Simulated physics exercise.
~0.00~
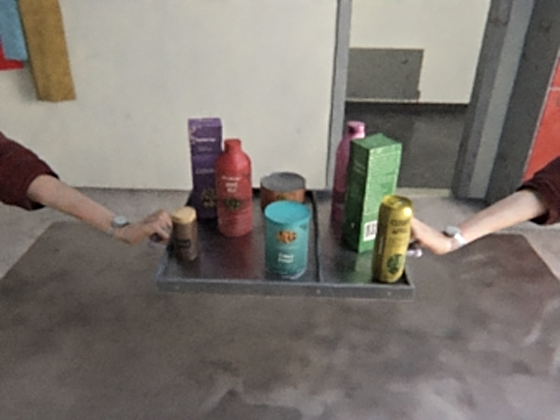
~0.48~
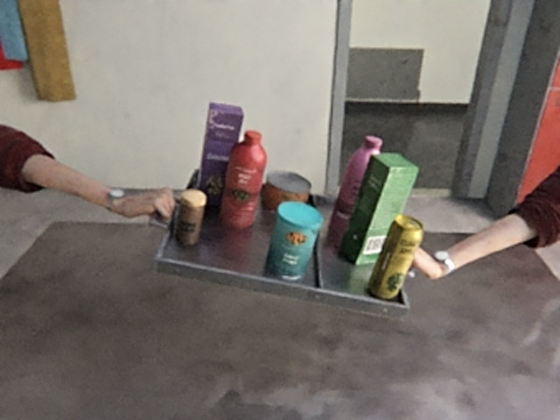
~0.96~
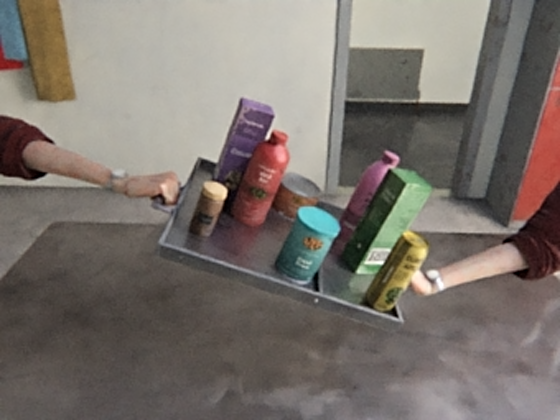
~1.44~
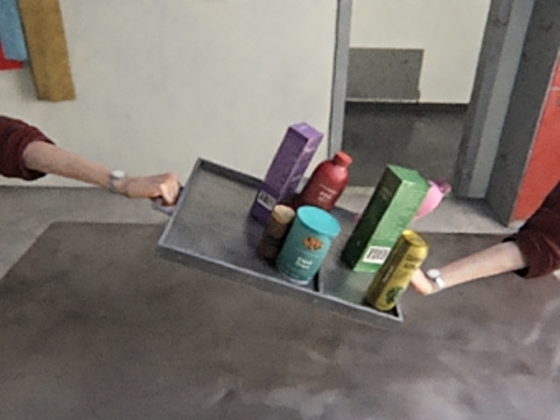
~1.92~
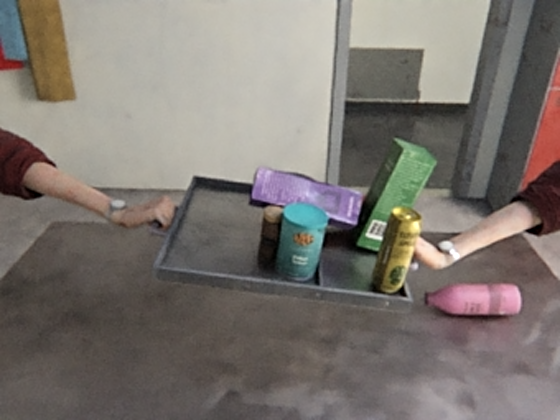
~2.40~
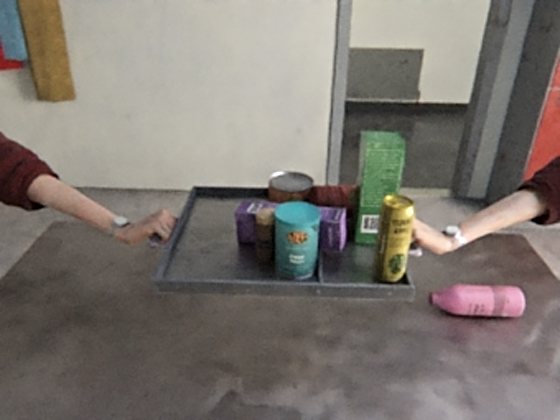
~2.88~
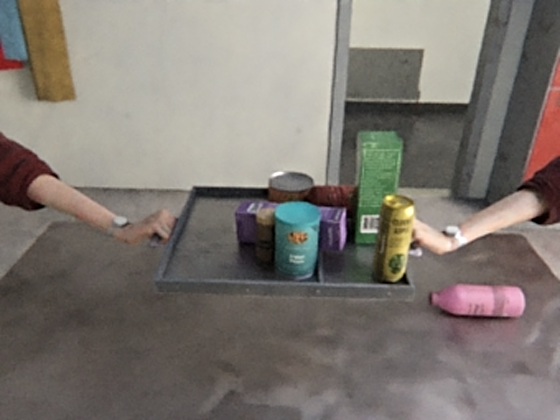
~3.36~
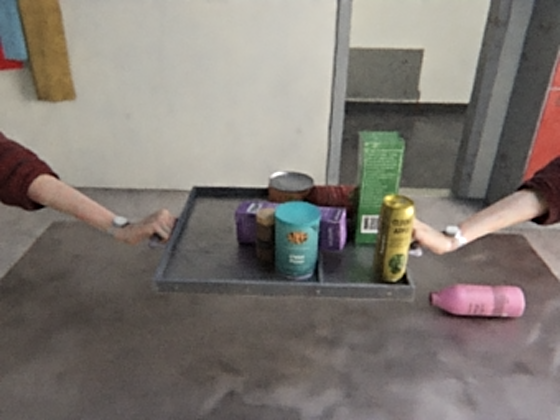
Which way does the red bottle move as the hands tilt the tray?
The red bottle moves to the right, toward the lowered side of the tray.
